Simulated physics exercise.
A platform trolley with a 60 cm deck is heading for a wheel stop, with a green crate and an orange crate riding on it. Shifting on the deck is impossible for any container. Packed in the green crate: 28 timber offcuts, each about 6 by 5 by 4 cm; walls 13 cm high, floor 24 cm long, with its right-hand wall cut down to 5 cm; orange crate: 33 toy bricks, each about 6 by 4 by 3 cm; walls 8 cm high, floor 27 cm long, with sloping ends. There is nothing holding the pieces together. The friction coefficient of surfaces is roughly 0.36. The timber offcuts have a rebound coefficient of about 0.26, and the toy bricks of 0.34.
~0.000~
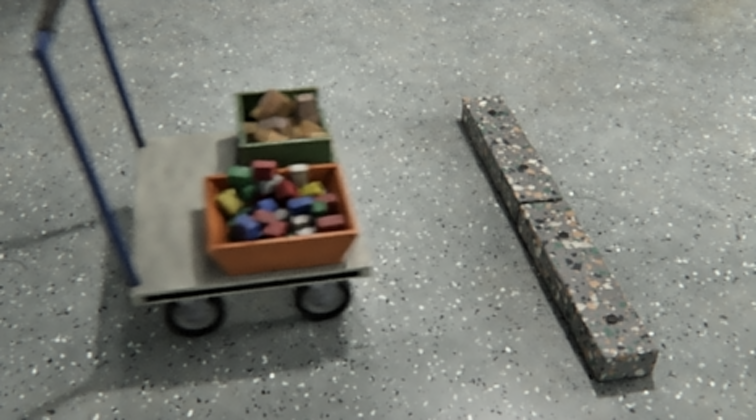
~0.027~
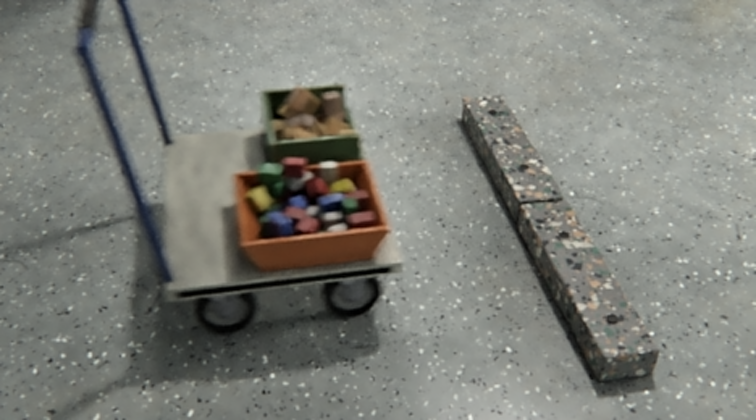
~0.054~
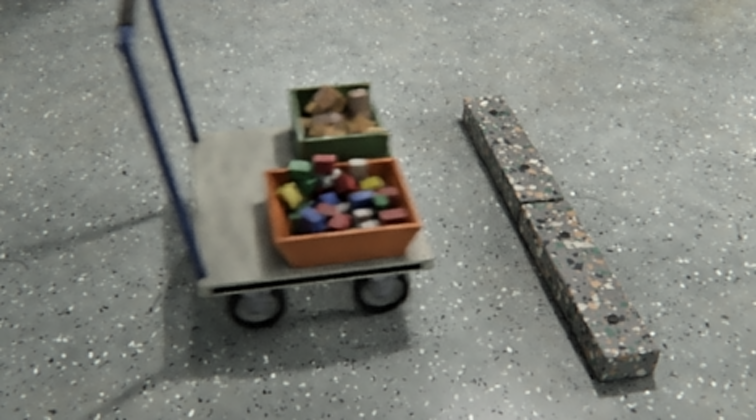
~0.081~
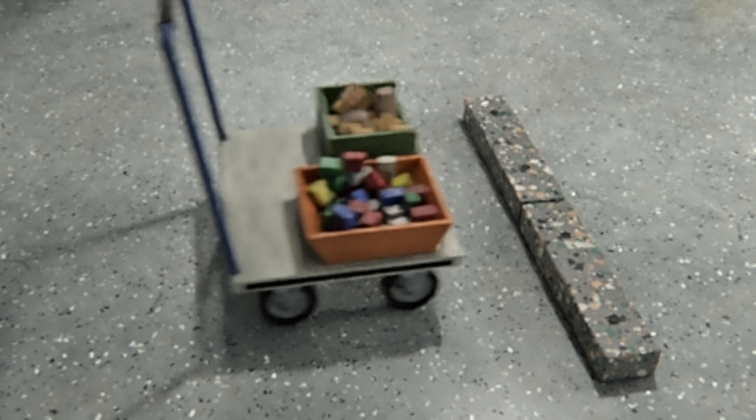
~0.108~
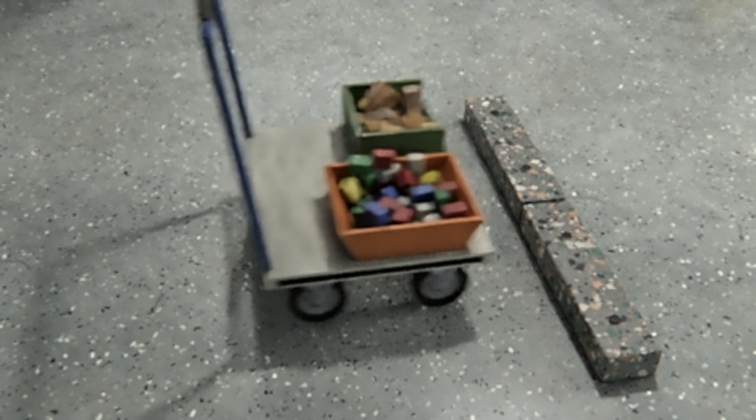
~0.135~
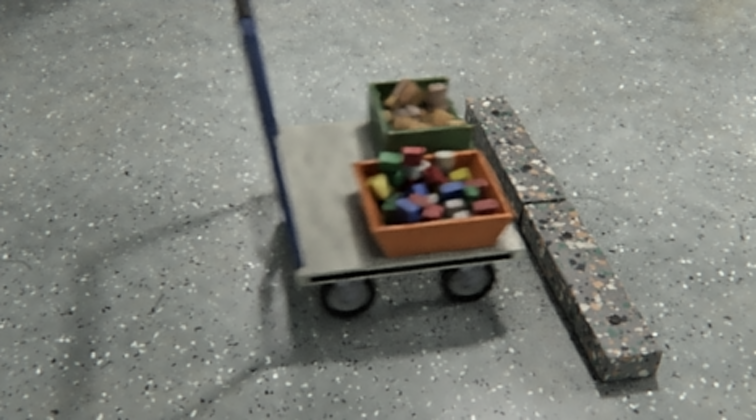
A flat trolley with a blue handle rolled steadily to the right across a speckled grey floor, carrying an orange crate of colourful blocks and a green crate of wooden pieces closer to a long speckled bar.
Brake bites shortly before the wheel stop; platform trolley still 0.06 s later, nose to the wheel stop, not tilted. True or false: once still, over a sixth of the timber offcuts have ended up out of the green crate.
True.
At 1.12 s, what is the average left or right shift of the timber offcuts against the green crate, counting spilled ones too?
I'd put it at close to 18 cm toward the right.
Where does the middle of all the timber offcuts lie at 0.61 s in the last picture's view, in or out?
In the last view they're centred near (483, 123).
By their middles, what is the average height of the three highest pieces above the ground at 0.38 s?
On average they sit about 46 cm high.
After 0.16 s, braking starts.
After 0.26 s, green crate 26 in, 2 out and orange crate 32 in, 1 out.
After 0.38 s, green crate 23 in, 5 out and orange crate 28 in, 5 out.
After 0.61 s, green crate 21 in, 7 out and orange crate 25 in, 8 out.
When it is over (at 1.12 s), green crate 21 in, 7 out and orange crate 25 in, 8 out. Asked share, 7 of 28, 25 per cent.
